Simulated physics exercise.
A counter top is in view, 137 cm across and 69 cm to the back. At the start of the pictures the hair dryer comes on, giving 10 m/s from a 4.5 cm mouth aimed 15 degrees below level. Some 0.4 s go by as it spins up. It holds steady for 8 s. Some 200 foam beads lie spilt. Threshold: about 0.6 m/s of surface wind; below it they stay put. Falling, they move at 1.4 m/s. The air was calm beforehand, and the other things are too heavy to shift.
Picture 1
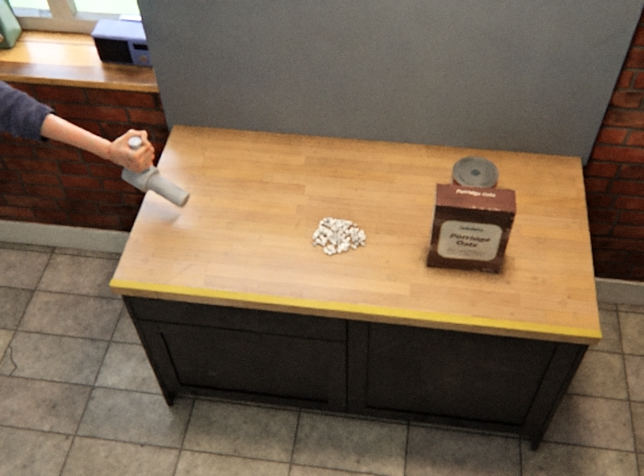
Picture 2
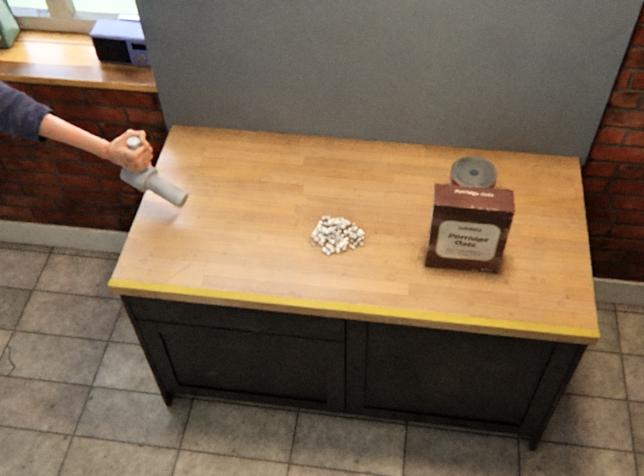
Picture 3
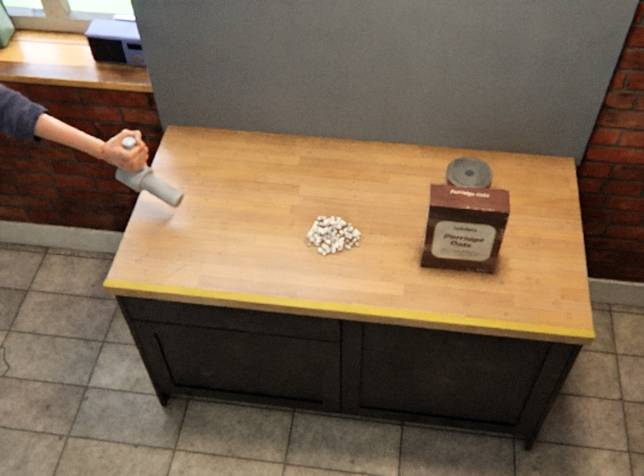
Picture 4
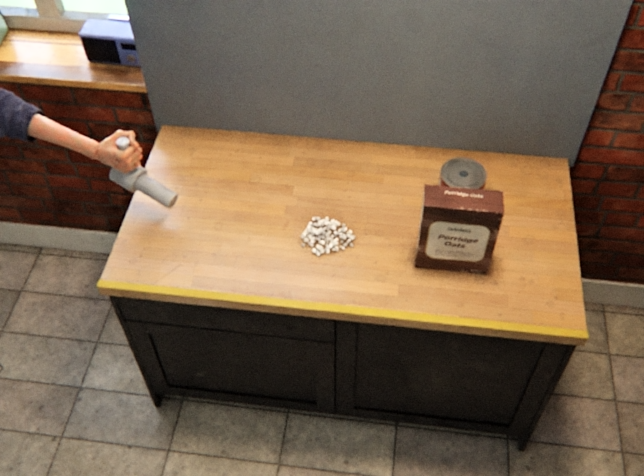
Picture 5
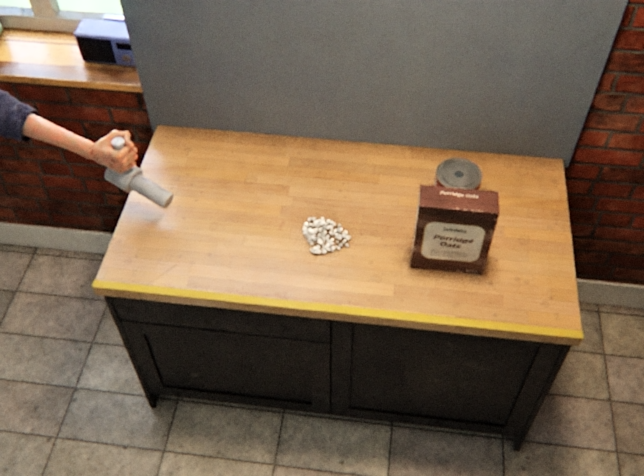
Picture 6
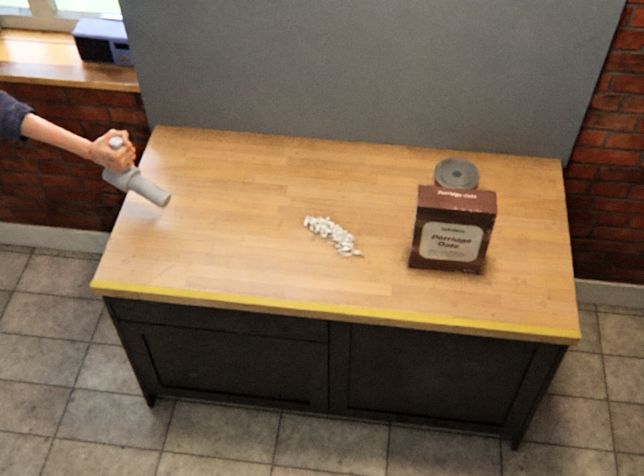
To begin with, a hand at the left points a grey hair dryer across a wooden counter top, where a pile of white foam beads lies still beside a brown carton and a tin. The view drifts slightly, then the beads start to shift, and many slide a short way right, stretching the pile.
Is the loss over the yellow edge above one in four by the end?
A quarter or less goes over that edge.
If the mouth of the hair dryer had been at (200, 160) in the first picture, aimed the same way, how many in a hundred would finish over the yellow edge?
90 per cent.
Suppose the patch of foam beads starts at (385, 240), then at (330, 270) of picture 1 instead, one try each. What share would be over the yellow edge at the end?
In that order: 0 %, 50 %.
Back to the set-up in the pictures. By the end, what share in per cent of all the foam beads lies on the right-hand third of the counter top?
About 30 %.
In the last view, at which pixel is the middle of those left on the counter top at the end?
Centre: Roughly (430, 191).
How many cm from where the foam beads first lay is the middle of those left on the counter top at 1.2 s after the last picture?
Roughly 60 cm.
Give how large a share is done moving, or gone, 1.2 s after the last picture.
Near 1 %.
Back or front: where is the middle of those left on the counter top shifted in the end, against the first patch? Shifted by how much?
To the far end, near enough 20 cm.
Then, 1.2 s after the last picture, 99 % are on the move or not yet settled, 0 % are over the yellow edge; the middle of those still in play is near (518, 214).
Then, 2.2 s after the last picture, 56 % are on the move or not yet settled, 0 % are over the yellow edge; the middle of those still in play is near (501, 206).
Then, 4.0 s after the last picture, 36 % are on the move or not yet settled, 0 % are over the yellow edge; the middle of those still in play is near (488, 210).
Then, 7.6 s after the last picture, at the end, 0 % are over the yellow edge; the middle of those still in play is near (430, 195).
